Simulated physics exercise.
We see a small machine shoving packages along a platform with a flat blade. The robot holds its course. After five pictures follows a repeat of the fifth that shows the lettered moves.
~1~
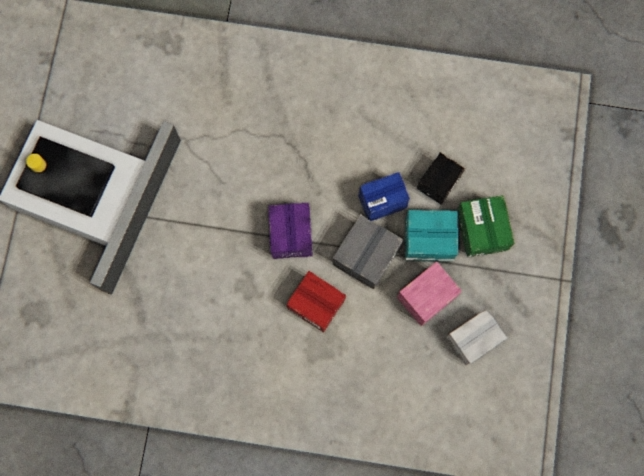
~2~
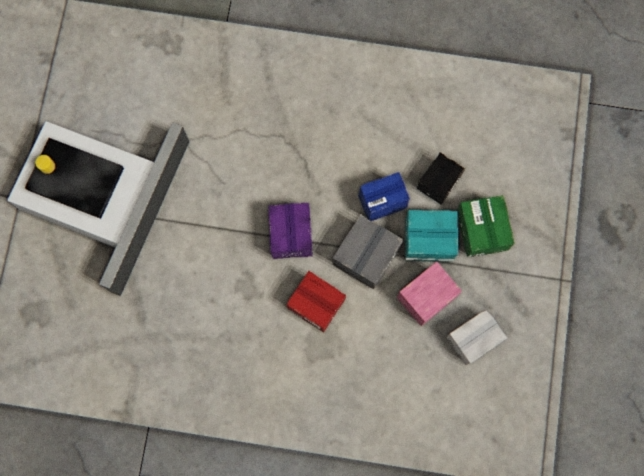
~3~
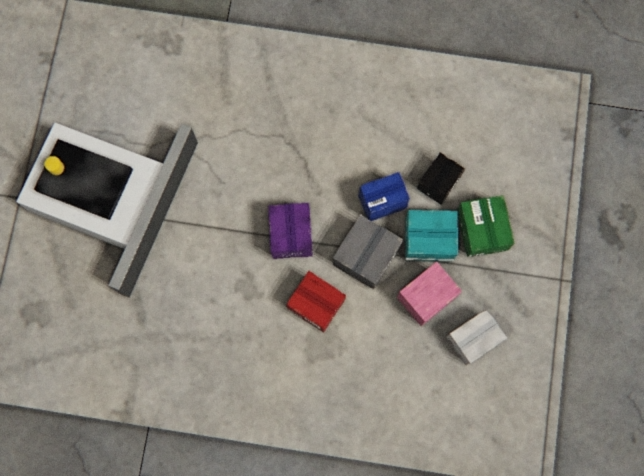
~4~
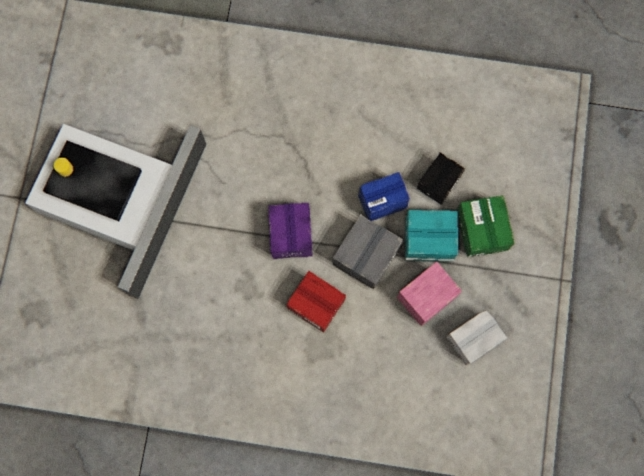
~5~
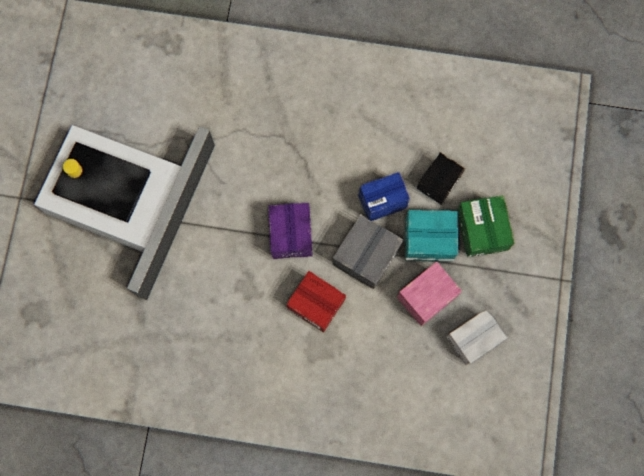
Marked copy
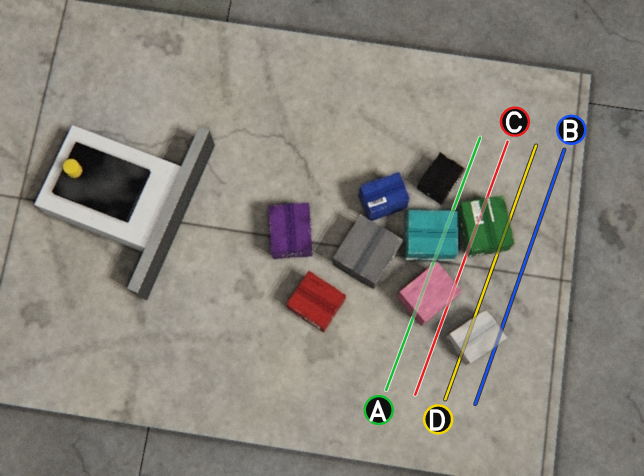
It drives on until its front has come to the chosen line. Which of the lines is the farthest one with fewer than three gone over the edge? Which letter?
Up to line D.
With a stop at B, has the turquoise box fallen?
Yes.
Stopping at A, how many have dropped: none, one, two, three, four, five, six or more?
The count is none.
On the copy, A at (435, 260); B at (521, 273); C at (463, 265); D at (492, 269).
On D. First, robot (222, 201); purple box (312, 240); white box (476, 338).
Then, robot (339, 219); white box (515, 368); green parcel (511, 216).
Finally, robot (431, 232); white box over the edge; green parcel (574, 214); one fallen.
By contrast, A is within the limit but short; B drops four; C is within the limit but short.
